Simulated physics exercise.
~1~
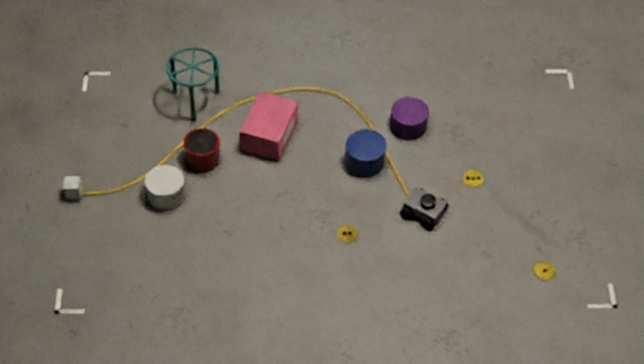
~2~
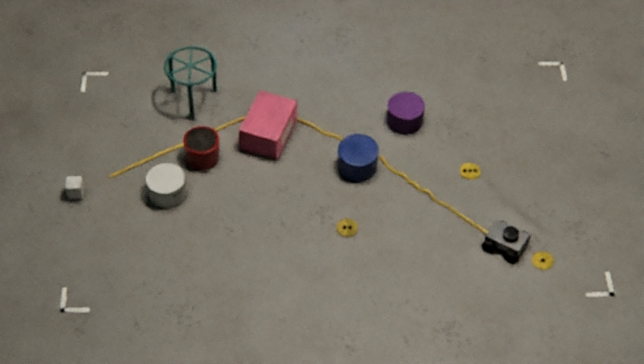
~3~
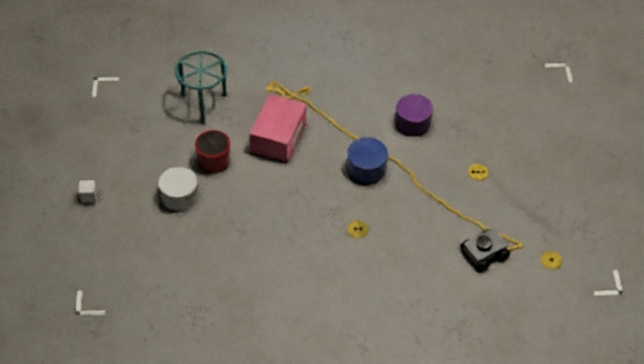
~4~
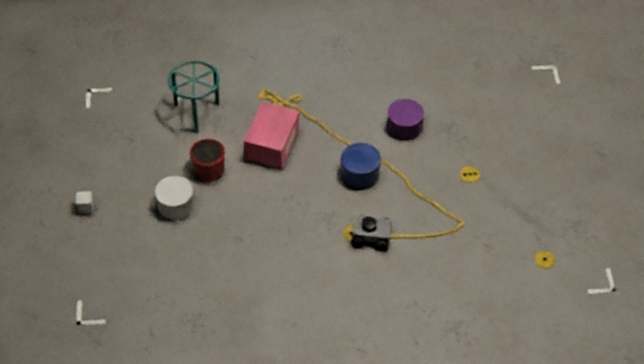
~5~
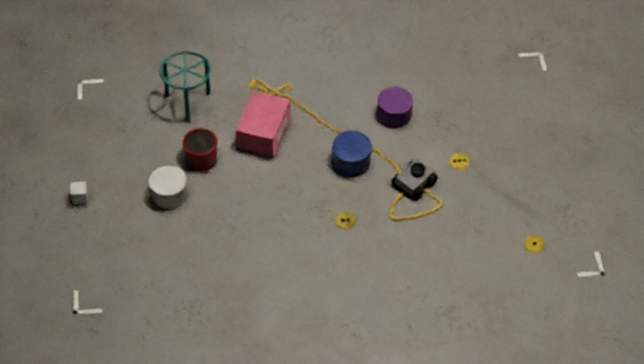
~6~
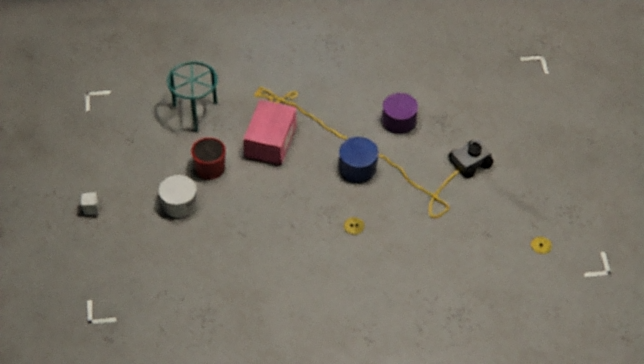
Small cart towing a yellow cord past buckets and a pink box, yanking its far end loose, then visiting yellow floor marks.
